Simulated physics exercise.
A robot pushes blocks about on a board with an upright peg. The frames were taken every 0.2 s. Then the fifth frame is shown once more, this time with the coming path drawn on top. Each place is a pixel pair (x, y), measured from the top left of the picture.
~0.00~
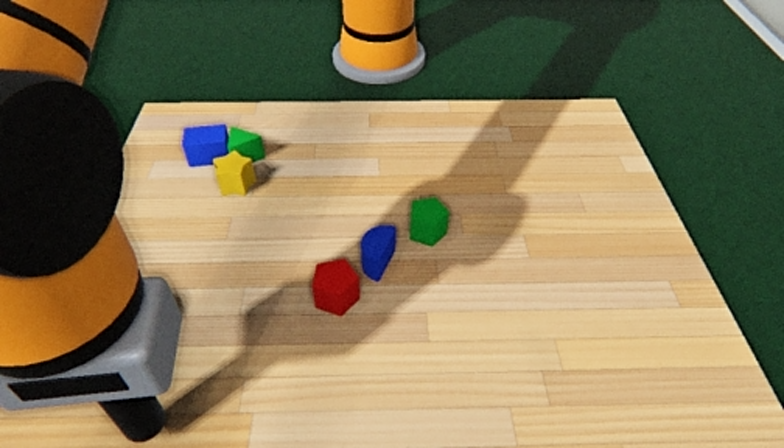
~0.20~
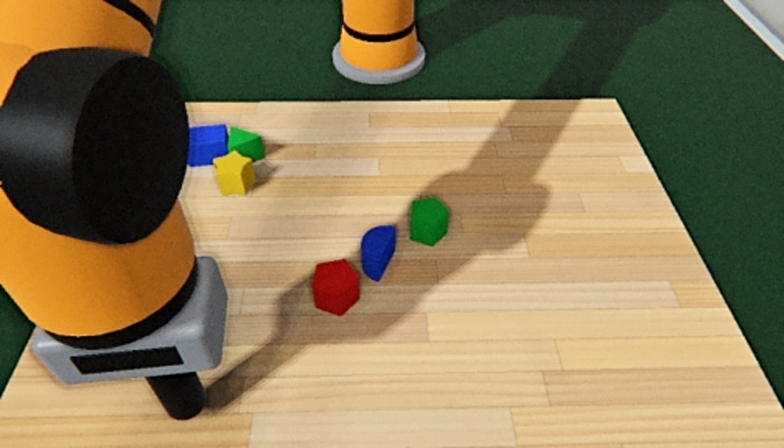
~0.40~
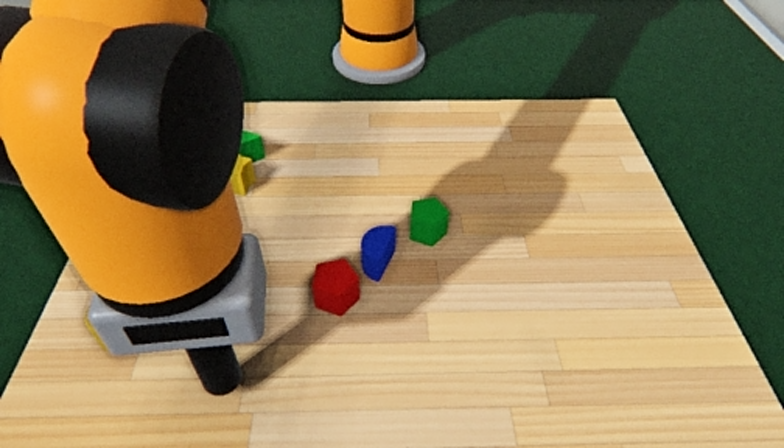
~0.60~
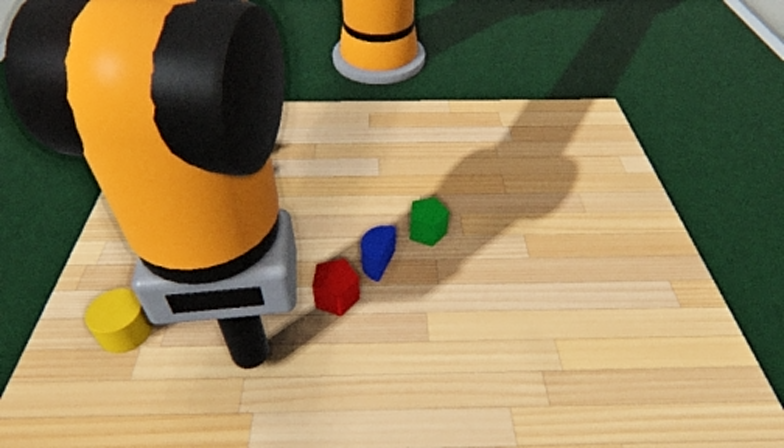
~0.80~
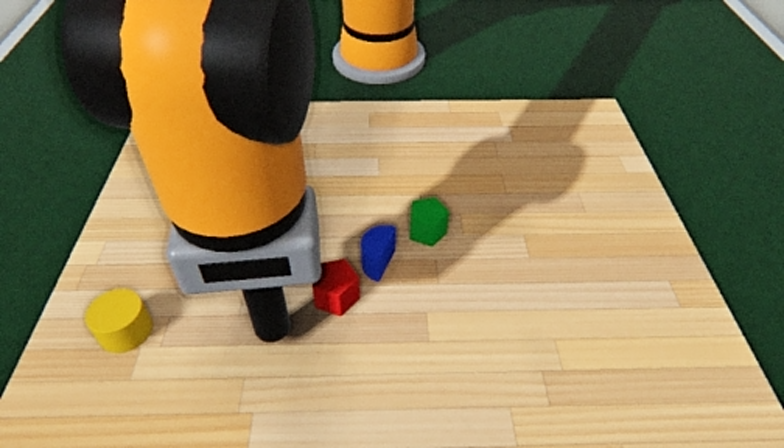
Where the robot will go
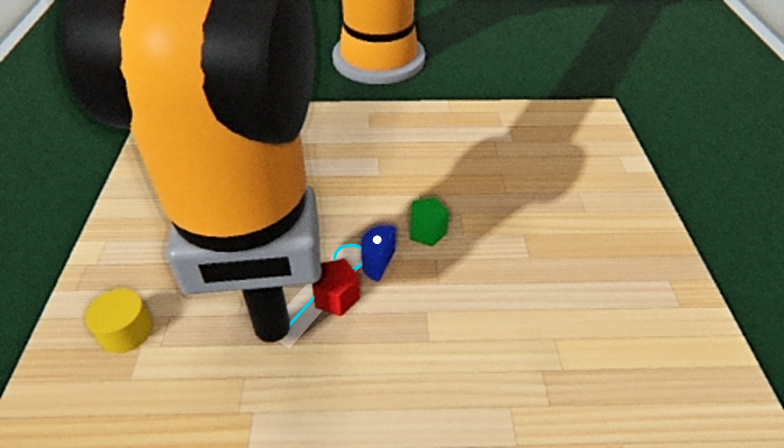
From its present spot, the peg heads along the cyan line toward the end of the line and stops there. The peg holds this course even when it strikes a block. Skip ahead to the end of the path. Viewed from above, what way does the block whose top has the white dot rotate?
Answer: Anticlockwise.
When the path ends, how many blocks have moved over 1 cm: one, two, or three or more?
Going by the path, two blocks will move.
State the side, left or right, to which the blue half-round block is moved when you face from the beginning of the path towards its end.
Pushed right.
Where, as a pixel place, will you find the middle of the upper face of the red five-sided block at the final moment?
I'd expect the centre of its top face to be at (374, 256).
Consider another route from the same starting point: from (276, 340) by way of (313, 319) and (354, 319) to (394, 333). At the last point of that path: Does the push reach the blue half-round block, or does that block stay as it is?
It's unmoved.
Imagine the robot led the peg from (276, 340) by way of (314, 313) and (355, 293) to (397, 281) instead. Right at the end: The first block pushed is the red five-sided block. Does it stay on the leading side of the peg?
Looking at the end of the path, the red five-sided block is still being driven ahead.
Drawn move, straight from (276, 340) to (350, 257); the dot is on the blue half-round block.
On the path given first. One third of the way, peg at (302, 297); red five-sided block at (340, 272).
Two thirds of the way, peg at (327, 270); red five-sided block at (364, 261), turned 50° clockwise; blue half-round block at (387, 237), turned 30° anticlockwise.
At the end, peg at (350, 245); red five-sided block at (374, 256), turned 95° clockwise; blue half-round block at (399, 234), turned 65° anticlockwise; green five-sided block still.
